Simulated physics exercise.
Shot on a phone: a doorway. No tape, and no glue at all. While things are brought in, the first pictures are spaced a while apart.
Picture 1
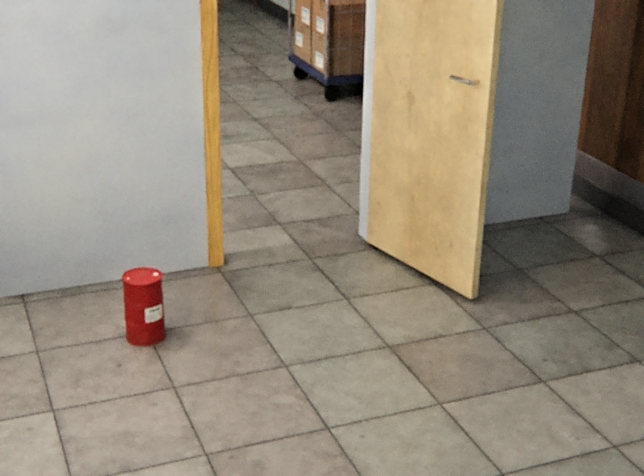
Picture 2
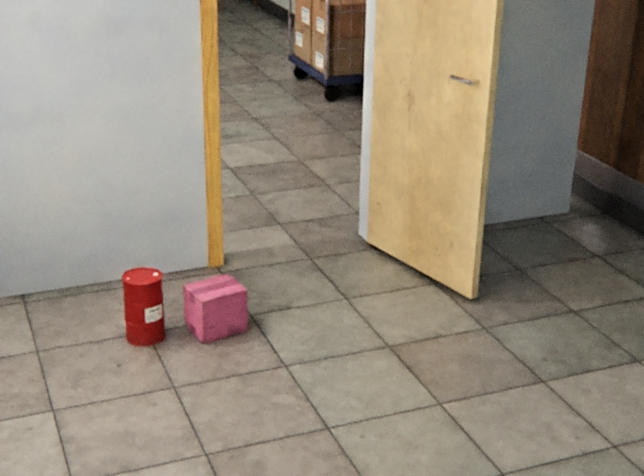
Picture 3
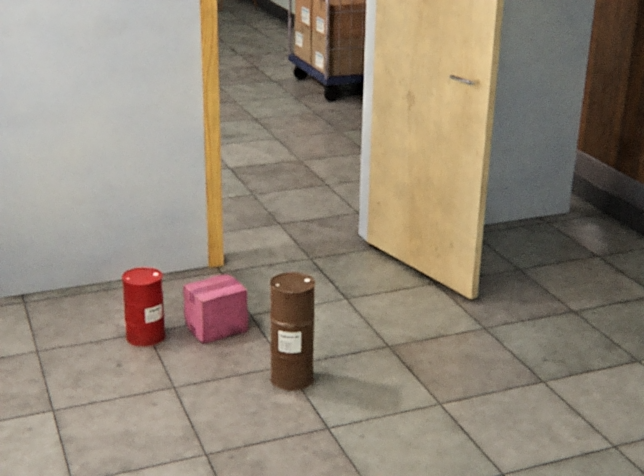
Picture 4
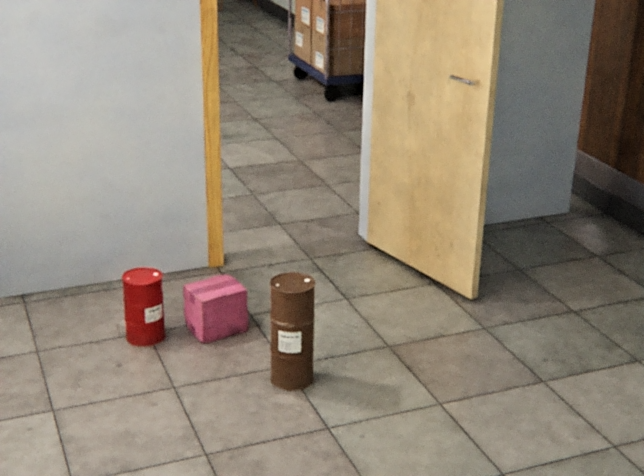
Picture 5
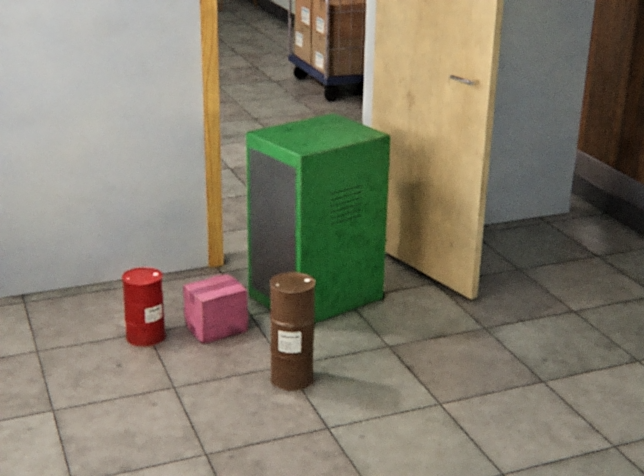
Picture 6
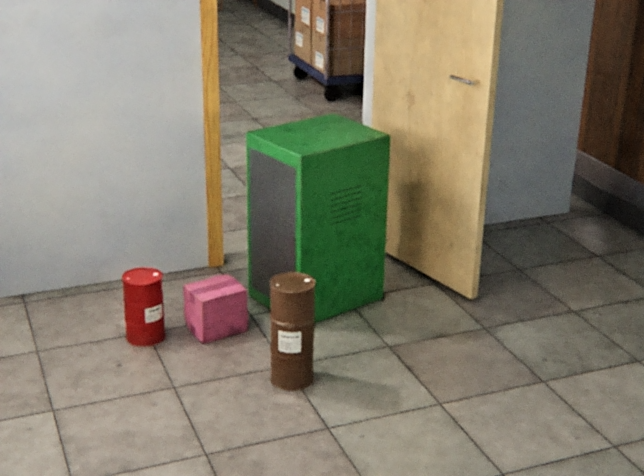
In a grey-tiled corridor seen from slightly above, a pale wooden door stands wide open beside a doorway, with boxes on a wheeled cart beyond it. A red canister stands at left, and a pink parcel, then a brown canister, then a large green appliance in front of the doorway appear to its right. The door, the placed things and the view all stay still.
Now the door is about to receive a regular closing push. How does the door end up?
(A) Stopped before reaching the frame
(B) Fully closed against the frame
Option A: Stopped before reaching the frame.
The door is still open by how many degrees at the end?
Close to 75 degrees, I'd say.
Then, 0.50 s later than the last frame, door at 91°.
Then, 0.70 s later than the last frame, door at 80°.
When it is over, door at 74°; all 4 as before. End places, in pixels of the last picture, green appliance near (316, 218).
